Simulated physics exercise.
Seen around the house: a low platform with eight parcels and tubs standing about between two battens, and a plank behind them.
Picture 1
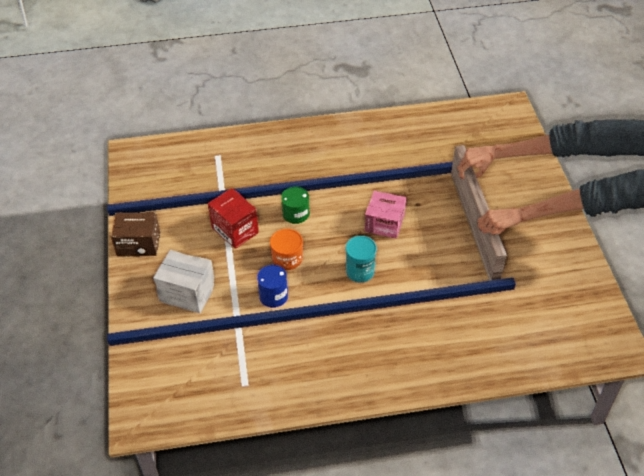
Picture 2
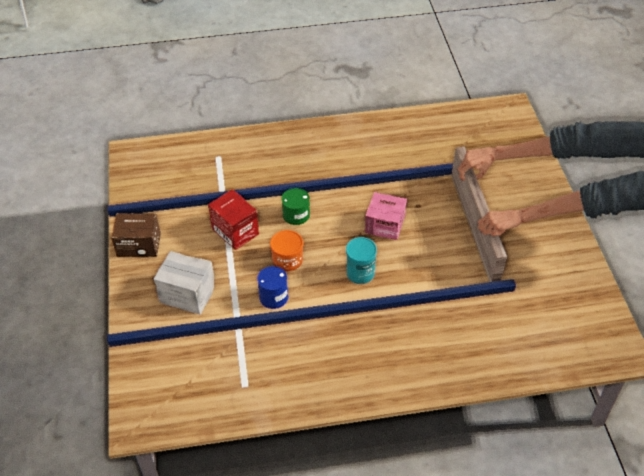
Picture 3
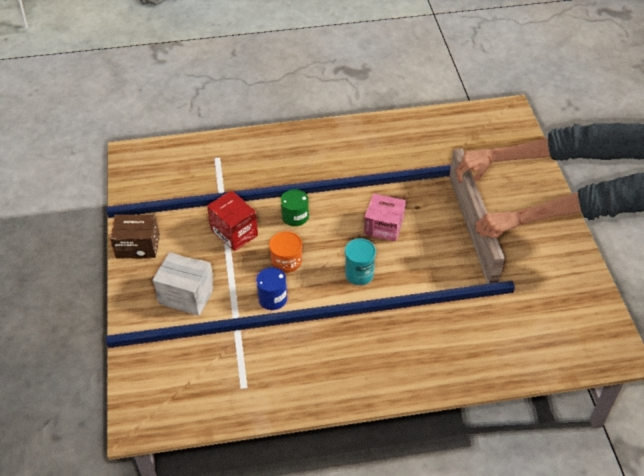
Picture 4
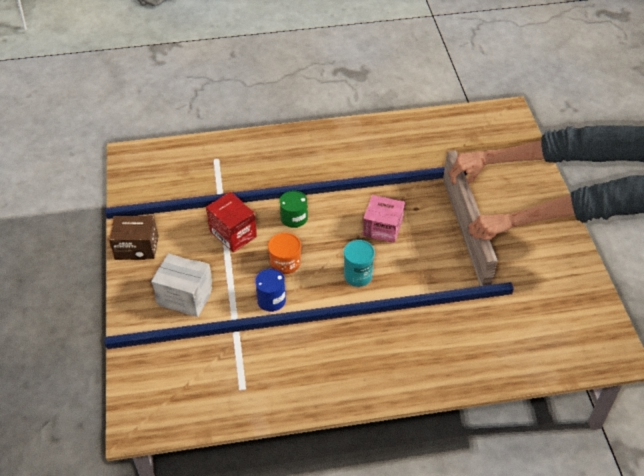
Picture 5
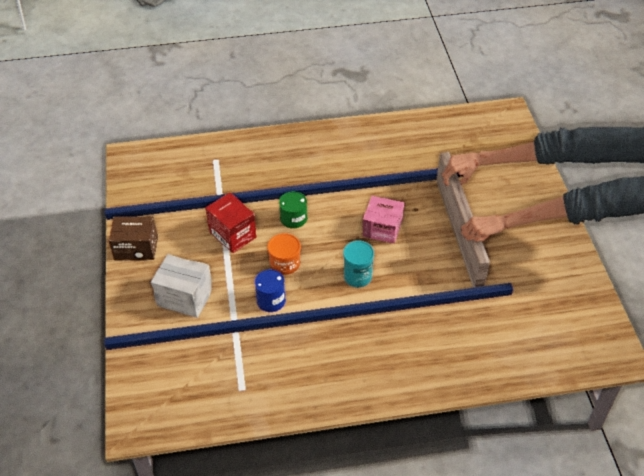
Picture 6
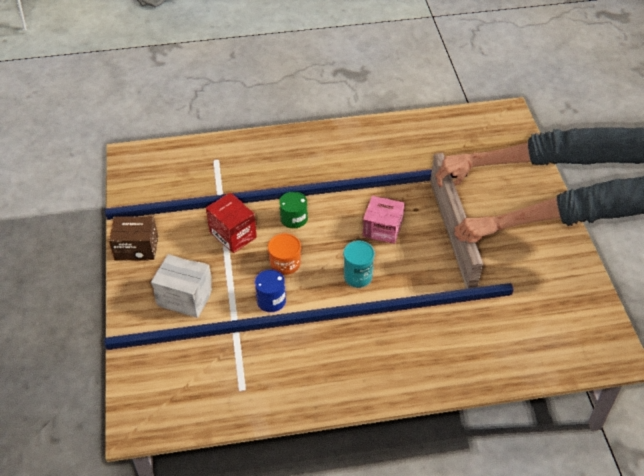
Two hands slide a plank a short way left between two blue battens on a wooden table, while the boxes and round tubs ahead of it, among them a pink box and a turquoise pail, stay standing in place.
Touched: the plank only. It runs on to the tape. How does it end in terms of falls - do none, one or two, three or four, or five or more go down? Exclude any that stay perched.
The tally of falls will come to none at all.
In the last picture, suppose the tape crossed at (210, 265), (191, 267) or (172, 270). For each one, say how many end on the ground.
It would be 0, then 1, then 1.
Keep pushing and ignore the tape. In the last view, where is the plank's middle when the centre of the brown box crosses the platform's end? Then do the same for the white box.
The middle is at (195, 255) when it's the brown box, and at (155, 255) when it's the white box.
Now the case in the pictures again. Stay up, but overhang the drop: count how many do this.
The number is 0.
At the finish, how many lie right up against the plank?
4 touch it.
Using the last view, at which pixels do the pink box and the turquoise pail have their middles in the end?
The one named first is at (208, 243), the next at (215, 280).
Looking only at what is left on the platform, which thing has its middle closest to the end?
The brown box, it is.
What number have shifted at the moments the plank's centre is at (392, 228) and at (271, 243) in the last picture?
Tally at point one: 1; at point two: 6.
Early on, none off yet; brown box at rest near (134, 238); white box at rest near (183, 286); red box at rest near (232, 223).
Finally, the number that fall off is zero.
